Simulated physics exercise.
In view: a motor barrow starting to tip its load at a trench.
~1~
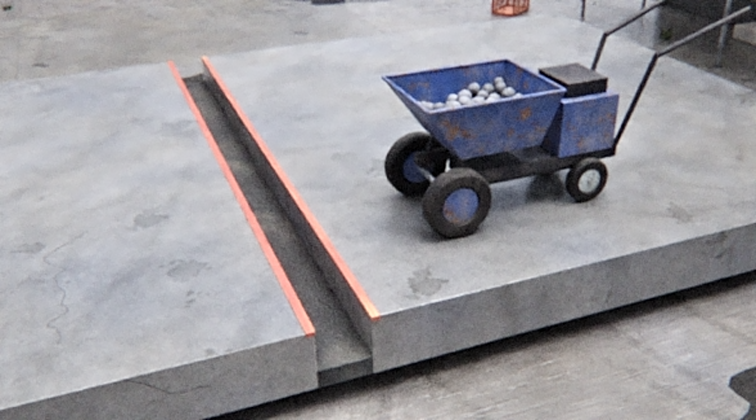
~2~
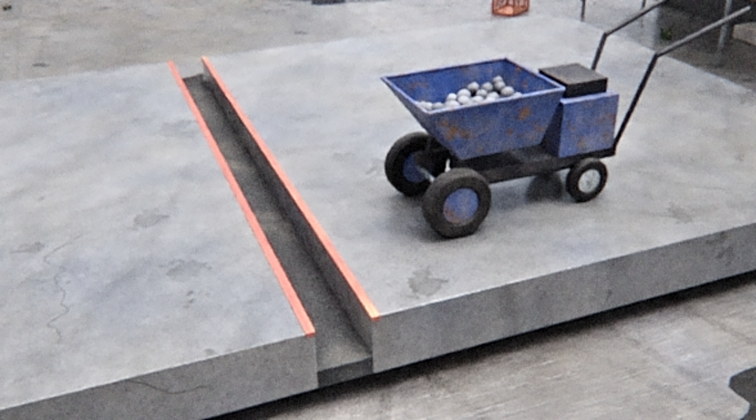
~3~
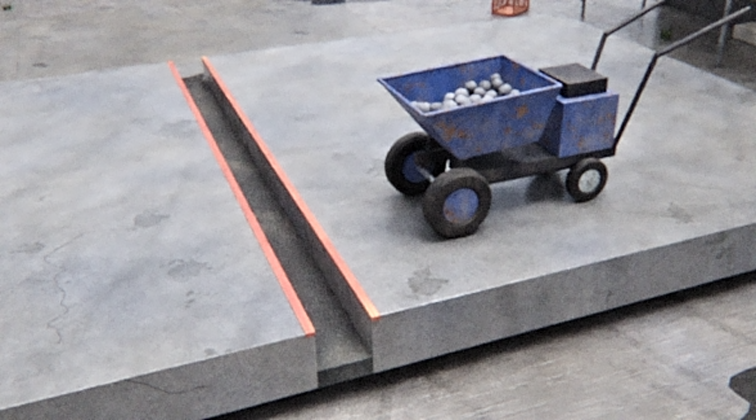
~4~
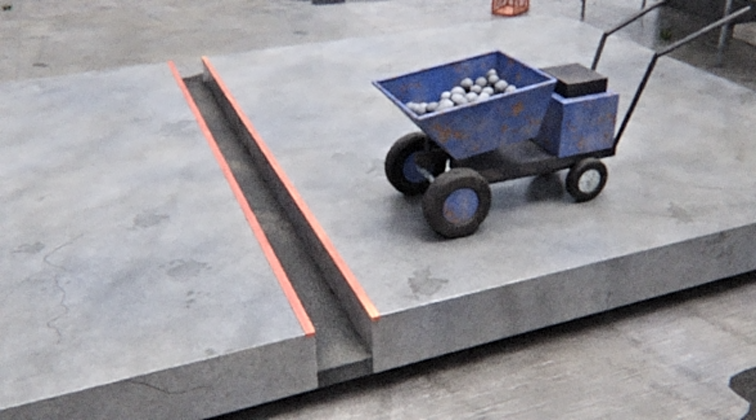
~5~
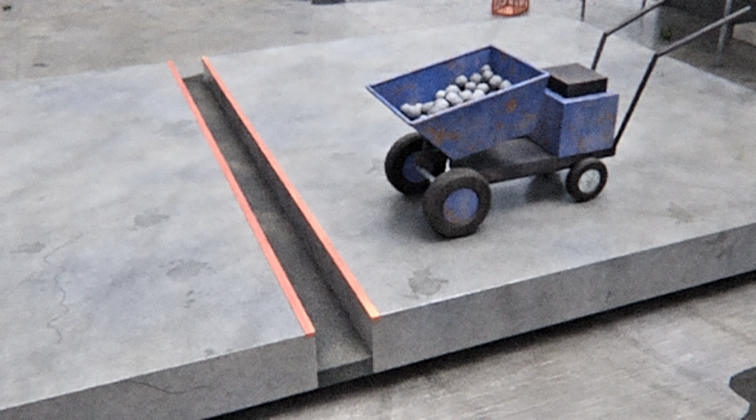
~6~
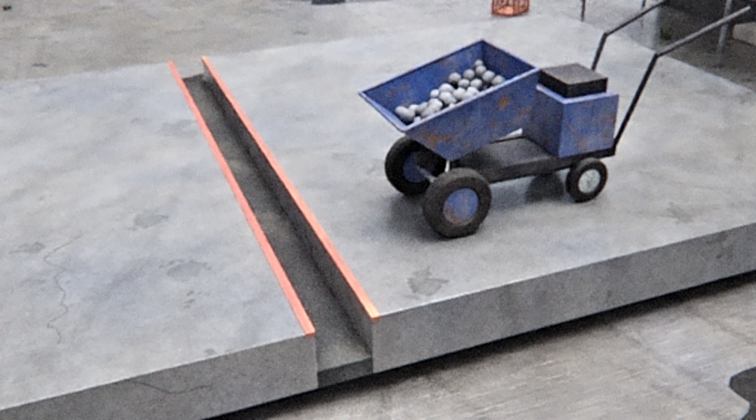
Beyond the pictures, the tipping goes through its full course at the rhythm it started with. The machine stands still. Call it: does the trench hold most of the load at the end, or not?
It does - it holds the larger portion.
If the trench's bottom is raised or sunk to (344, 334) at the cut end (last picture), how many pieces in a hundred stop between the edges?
It would be close to 60 percent.
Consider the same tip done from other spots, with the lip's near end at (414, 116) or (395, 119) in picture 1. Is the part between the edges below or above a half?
One after the other: The greater share and the greater share.
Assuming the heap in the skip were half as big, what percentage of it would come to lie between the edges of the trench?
It would be around 90 per cent.
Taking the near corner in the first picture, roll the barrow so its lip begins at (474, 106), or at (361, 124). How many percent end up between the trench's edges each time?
About 30 and 10 per cent.
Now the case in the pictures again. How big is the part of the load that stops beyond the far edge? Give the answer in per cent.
0 per cent.
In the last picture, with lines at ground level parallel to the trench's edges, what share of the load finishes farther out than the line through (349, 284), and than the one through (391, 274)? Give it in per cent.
Roughly 90 and 100 percent.
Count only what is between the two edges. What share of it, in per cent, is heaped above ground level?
Roughly 0 %.
Just after the last frame, skip tipped steeply; every one in the skip.
A moment on, skip tipped steeply; almost all in the skip; just a few short of the trench; just a few in or heaped over the trench.
Further on, skip tipped right over; about a tenth in the skip; roughly a quarter short of the trench; roughly two thirds in or heaped over the trench.
When it is over, skip tipped right over; about a tenth short of the trench; almost all in or heaped over the trench; not one beyond it.
